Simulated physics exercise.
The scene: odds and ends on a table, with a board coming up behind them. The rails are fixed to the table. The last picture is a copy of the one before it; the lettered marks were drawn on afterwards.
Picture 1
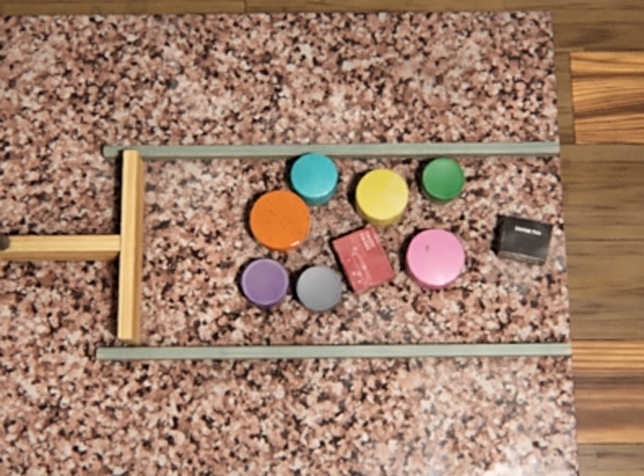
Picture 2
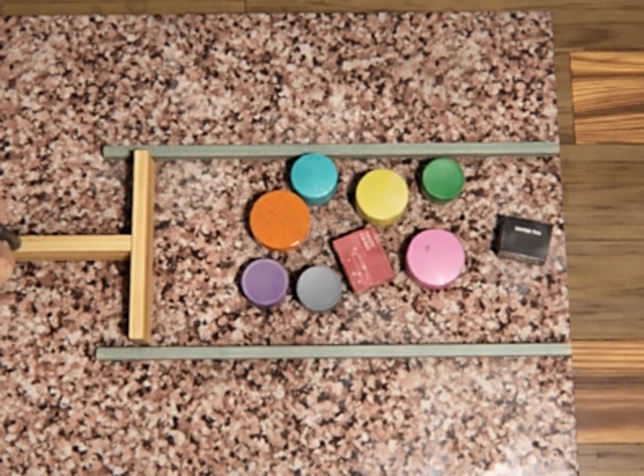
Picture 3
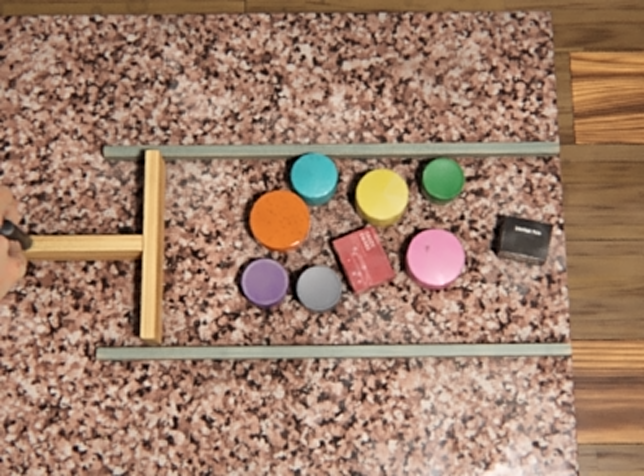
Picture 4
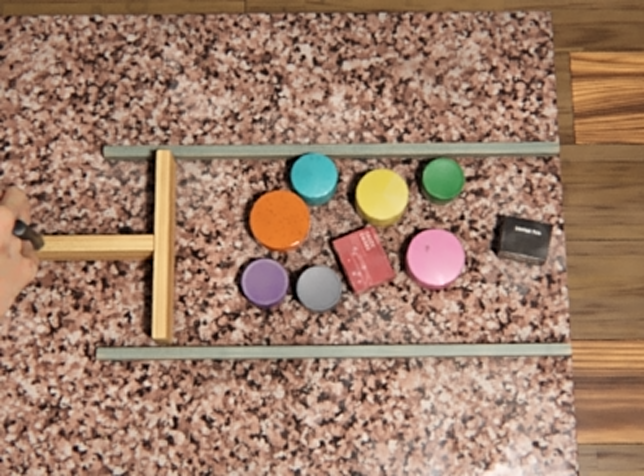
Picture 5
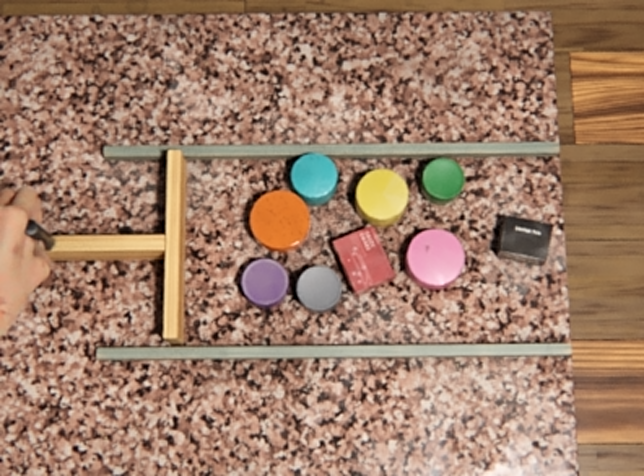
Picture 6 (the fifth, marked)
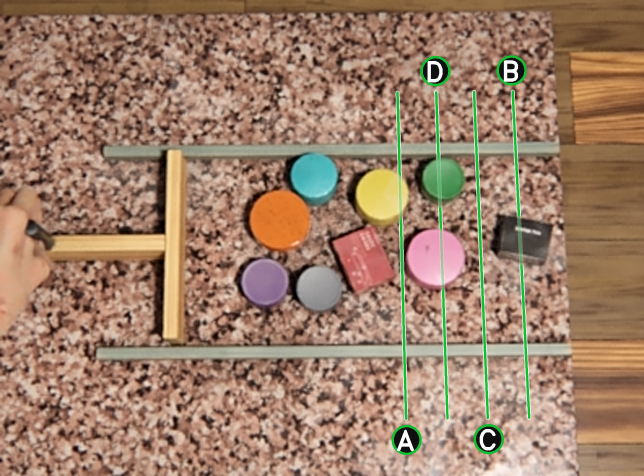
On a speckled tabletop, a hand slides a wooden T-shaped board slowly rightward between two rails, a short way toward a group of colourful round containers, a red box and a small black packet, which all stay still.
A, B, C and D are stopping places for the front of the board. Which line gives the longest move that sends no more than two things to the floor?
Line D.
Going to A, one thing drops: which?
The black packet goes over.
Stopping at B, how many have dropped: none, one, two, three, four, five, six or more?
By then, five.
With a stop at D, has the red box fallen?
No.
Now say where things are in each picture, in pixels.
In the first picture, pink tin (434, 259); green jar (442, 182); yellow tin (382, 198).
In the second picture, board (138, 242); turquoise tin (314, 180).
In the third picture, board (150, 242); black packet (524, 241).
In the fourth picture, board (161, 242); grey jar (319, 291).
In the fifth picture, board (172, 242); pink tin (434, 259); green jar (442, 182); yellow tin (382, 198).
On the copy, A at (402, 250); B at (521, 249); C at (481, 249); D at (442, 250).
On D. First, board (270, 241); grey jar (343, 306); purple jar (302, 287).
Then, board (370, 240); black packet (541, 239); green jar (487, 173).
Finally, board (440, 239); black packet over the edge; green jar (556, 173); one fallen.
By contrast, A is within the limit but short; B drops five; C drops three.
